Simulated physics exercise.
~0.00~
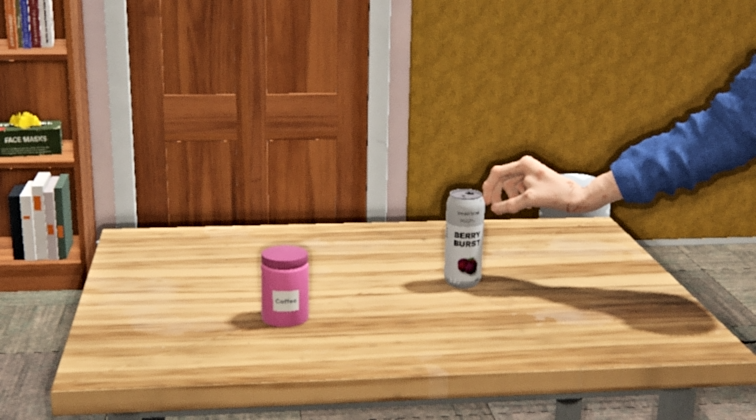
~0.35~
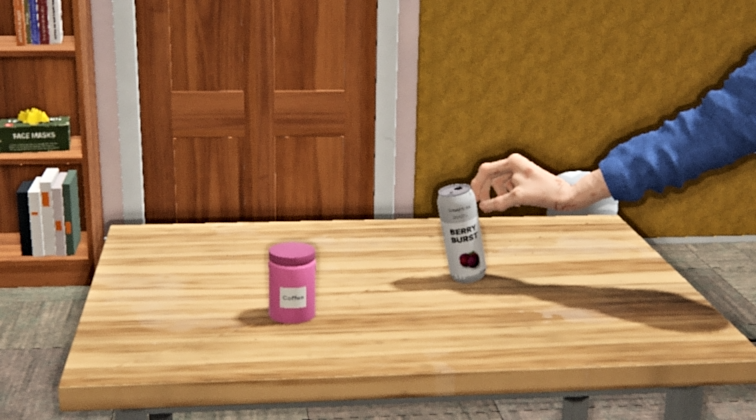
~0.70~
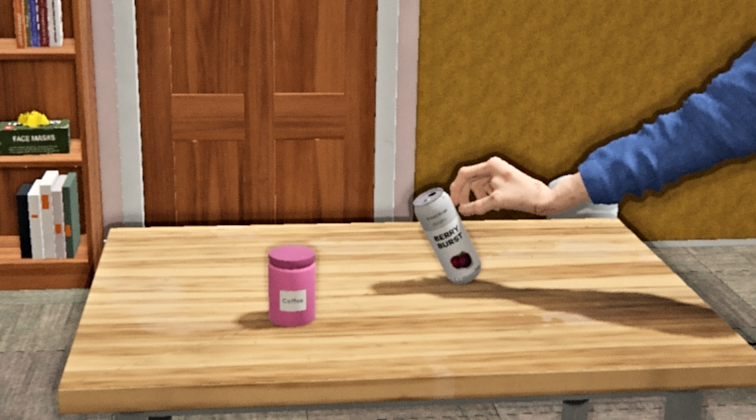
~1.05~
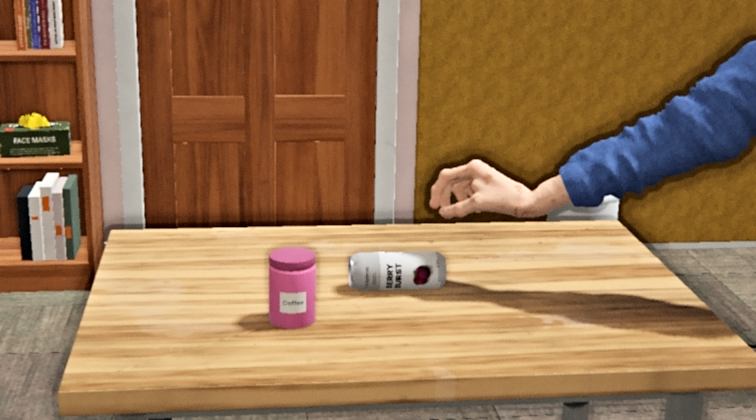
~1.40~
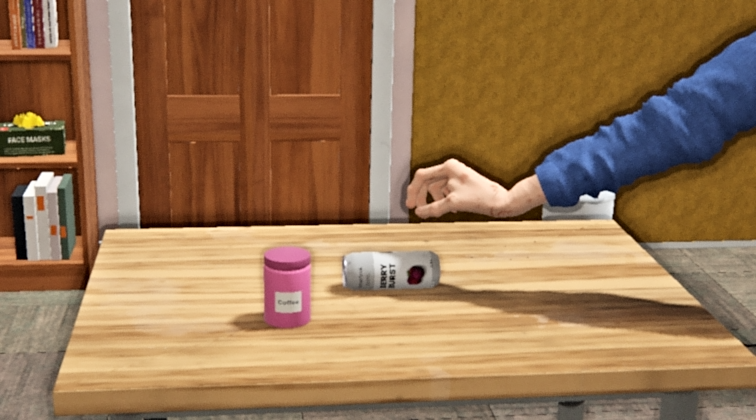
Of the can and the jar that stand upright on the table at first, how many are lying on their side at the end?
One of them is lying on its side, the white can, while the pink jar still stands.
A hand in a blue sleeve reaches in from the right over a light wooden table, seen from the front and slightly above, with a wooden door, a mustard wall and a bookshelf behind. A white drink can stands near the hand, and a pink jar with a lid stands to its left. The fingertips push the upper part of the can to the left, and it leans further and further. It then topples onto its side, its top toward the jar. The hand moves a little further left above it, and the can ends lying down beside the upright jar.
